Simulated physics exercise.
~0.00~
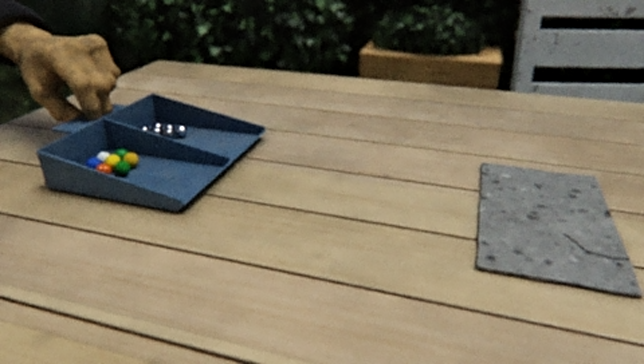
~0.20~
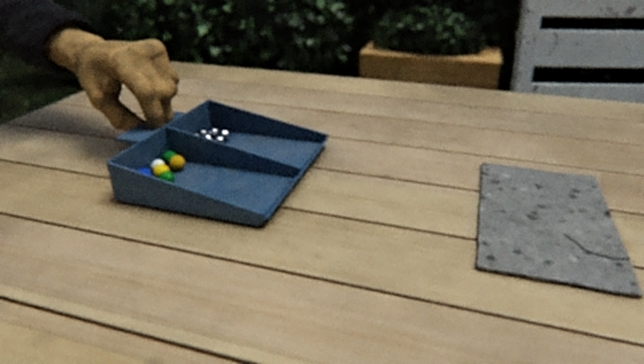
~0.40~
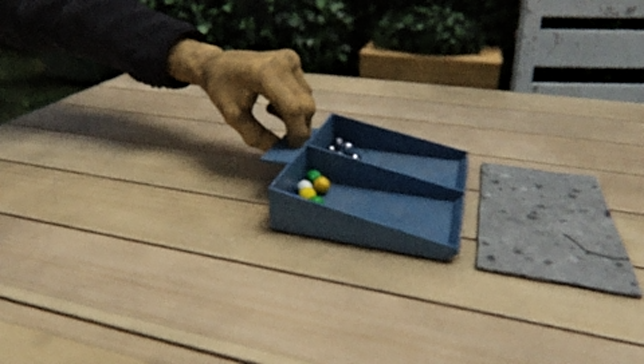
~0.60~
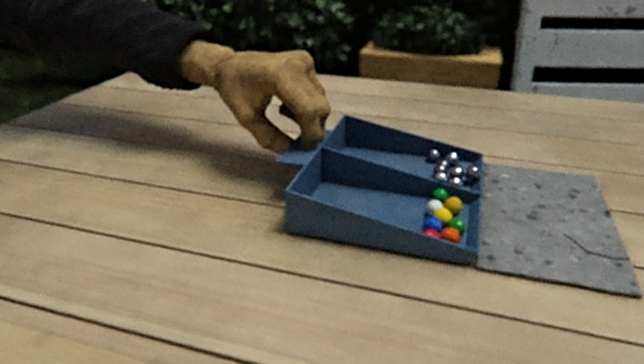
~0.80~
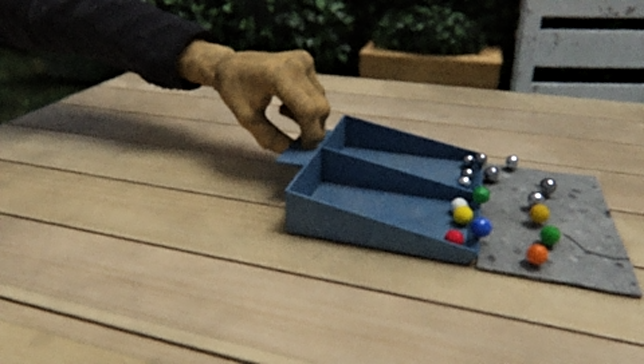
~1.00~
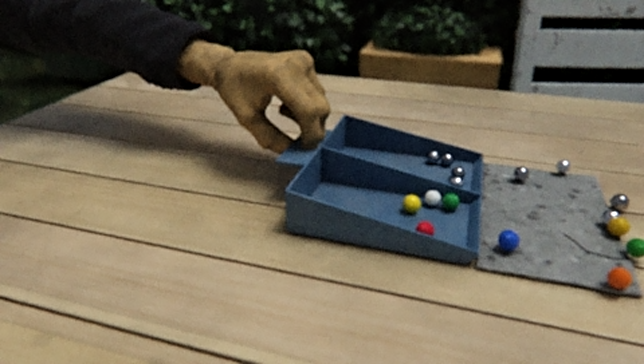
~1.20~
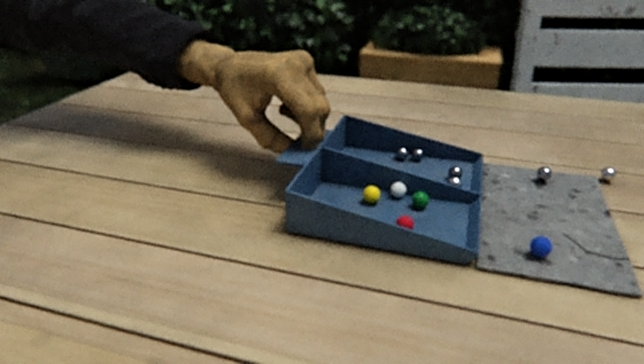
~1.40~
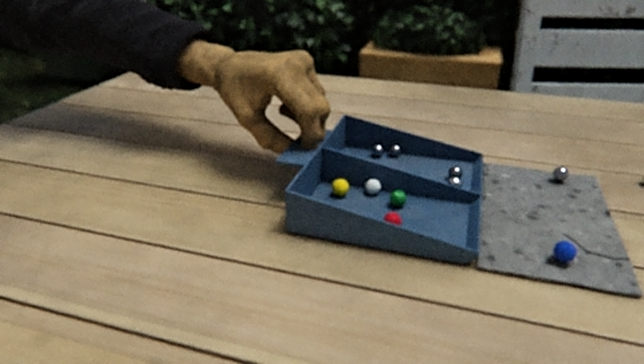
On a wooden table, a hand pushes a divided tray into a slab, spilling some balls.
